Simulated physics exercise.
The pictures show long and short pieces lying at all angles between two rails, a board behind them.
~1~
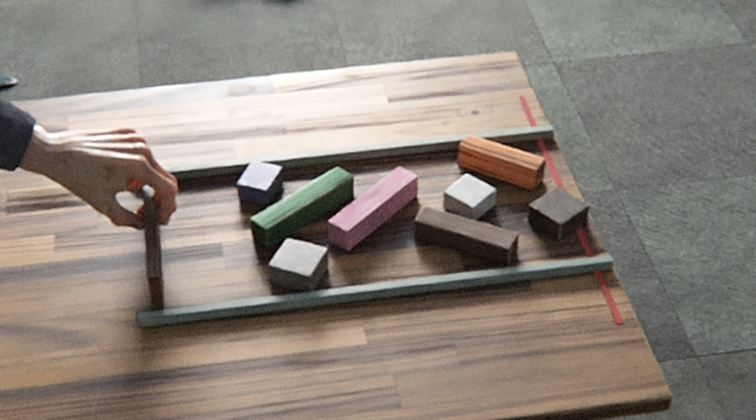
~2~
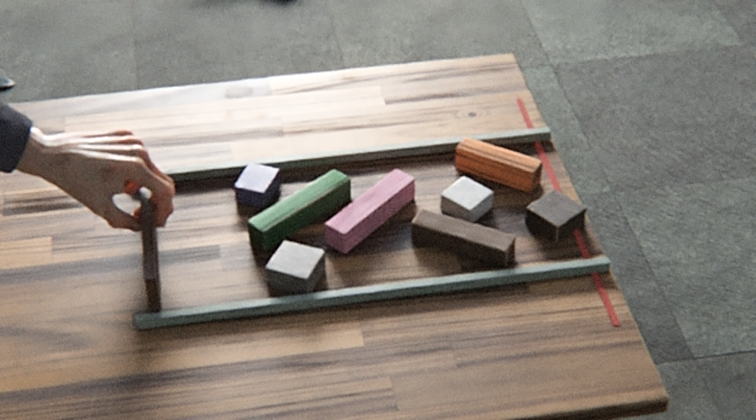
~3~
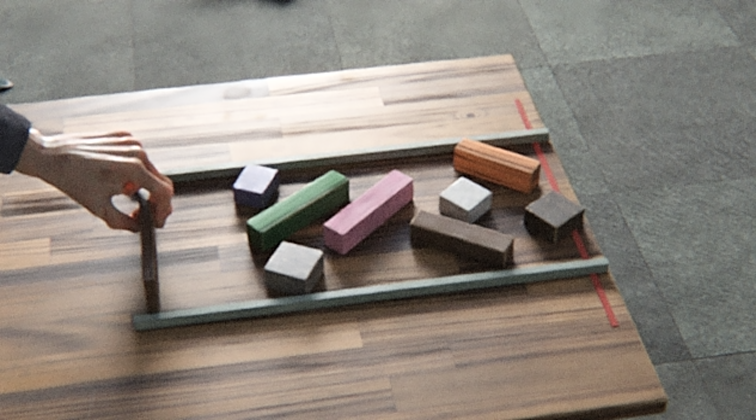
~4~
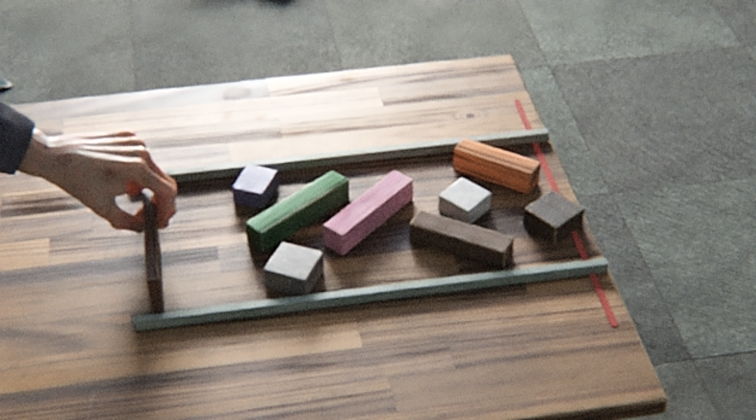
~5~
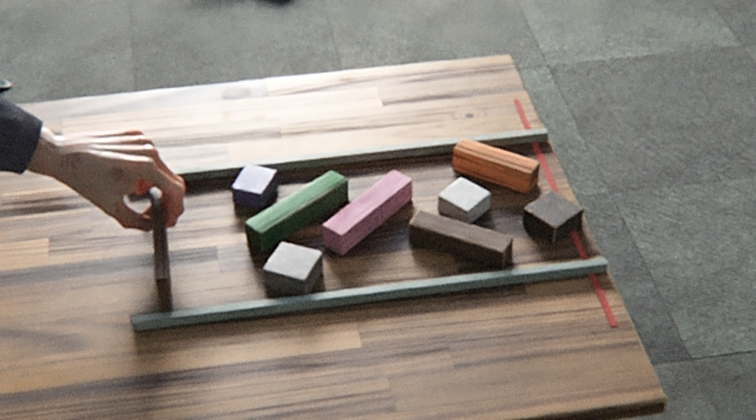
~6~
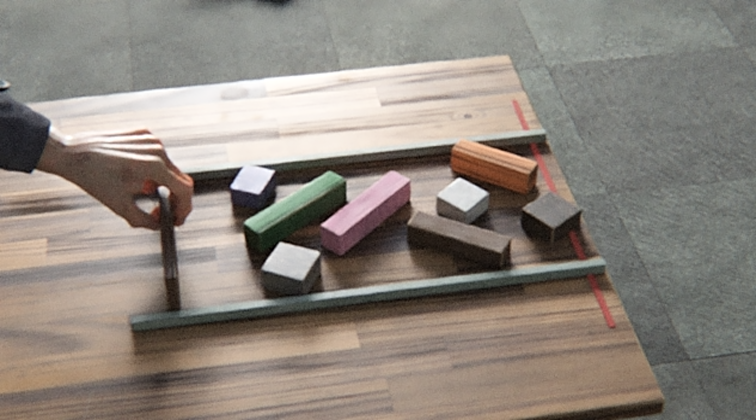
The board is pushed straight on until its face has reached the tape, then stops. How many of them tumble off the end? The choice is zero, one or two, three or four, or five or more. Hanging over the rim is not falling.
Outcome: The number that fall off is five or more.
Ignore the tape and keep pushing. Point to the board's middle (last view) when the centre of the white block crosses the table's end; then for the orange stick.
Its middle is around (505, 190) and around (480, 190).
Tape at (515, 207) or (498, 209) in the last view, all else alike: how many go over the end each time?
It would be 4 and 2.
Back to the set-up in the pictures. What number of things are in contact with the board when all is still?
It touches 1.
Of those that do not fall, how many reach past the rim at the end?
1 of them.
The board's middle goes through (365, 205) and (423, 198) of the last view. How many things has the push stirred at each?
The counts are 5 and 7.
Early on, none off yet; black block at rest near (551, 217); orange stick at rest near (494, 166); white block at rest near (462, 203).
A while later, none off yet; black block at rest near (551, 217); orange stick at rest near (494, 166); white block travelled a little near (477, 204).
Further along, none off yet; black block leaning a little near (605, 219); orange stick leaning a little near (575, 170); white block travelled well along near (565, 207).
Finally, the number that fall off is five or more; lost, grey block, green stick, pink bar, brown stick, white block, orange stick and black block.
